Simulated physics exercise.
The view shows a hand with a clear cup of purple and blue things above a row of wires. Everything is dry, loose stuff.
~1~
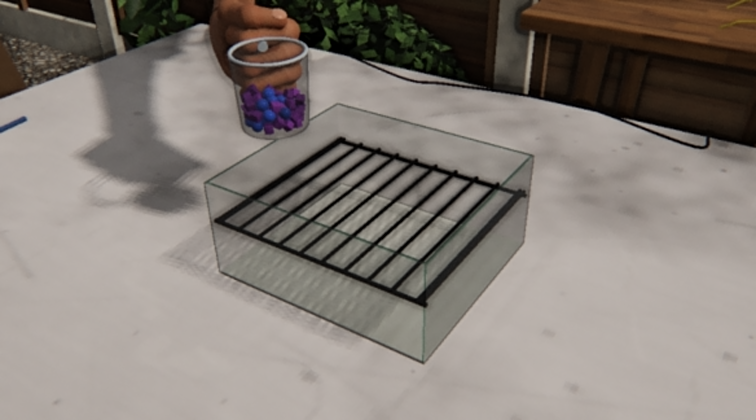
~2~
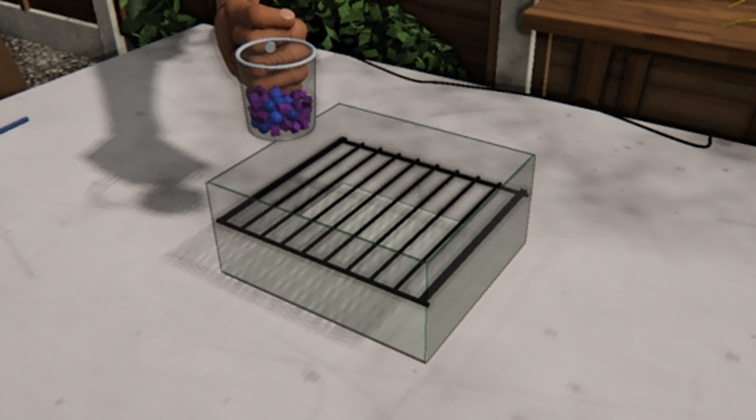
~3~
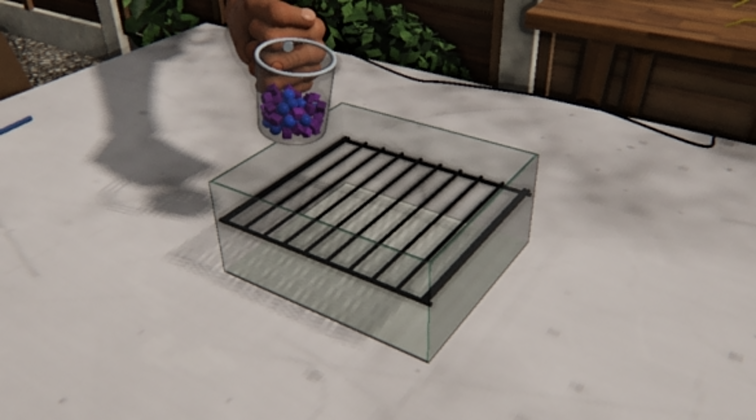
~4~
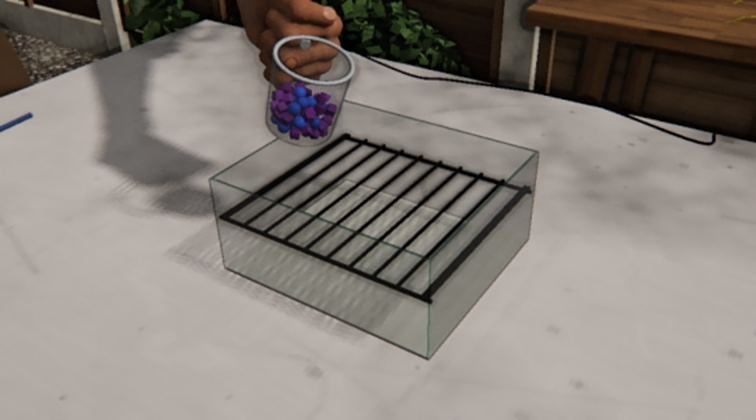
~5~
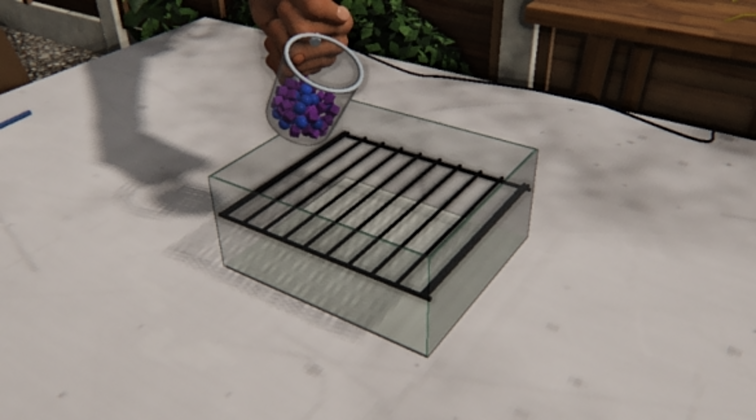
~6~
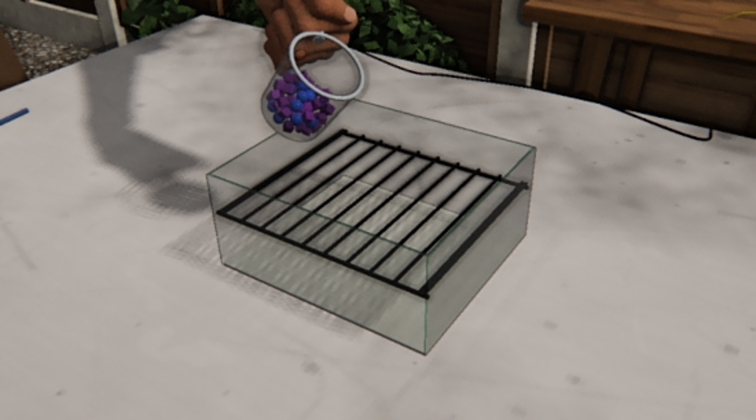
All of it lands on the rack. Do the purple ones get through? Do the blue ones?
Note: Purple through the grille; blue through the grille.
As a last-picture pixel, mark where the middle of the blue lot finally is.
It ends up somewhere around (432, 244).
Then, 0.42 s after the last picture, purple ones, all in the cup; blue ones, all in the cup.
Then, 0.88 s after the last picture, purple ones, all in the cup; blue ones, nearly all in the cup, a small part on or over the wires.
Then, 1.42 s after the last picture, purple ones, all under the rack; blue ones, all under the rack.
By the end, purple ones, all under the rack; blue ones, all under the rack.
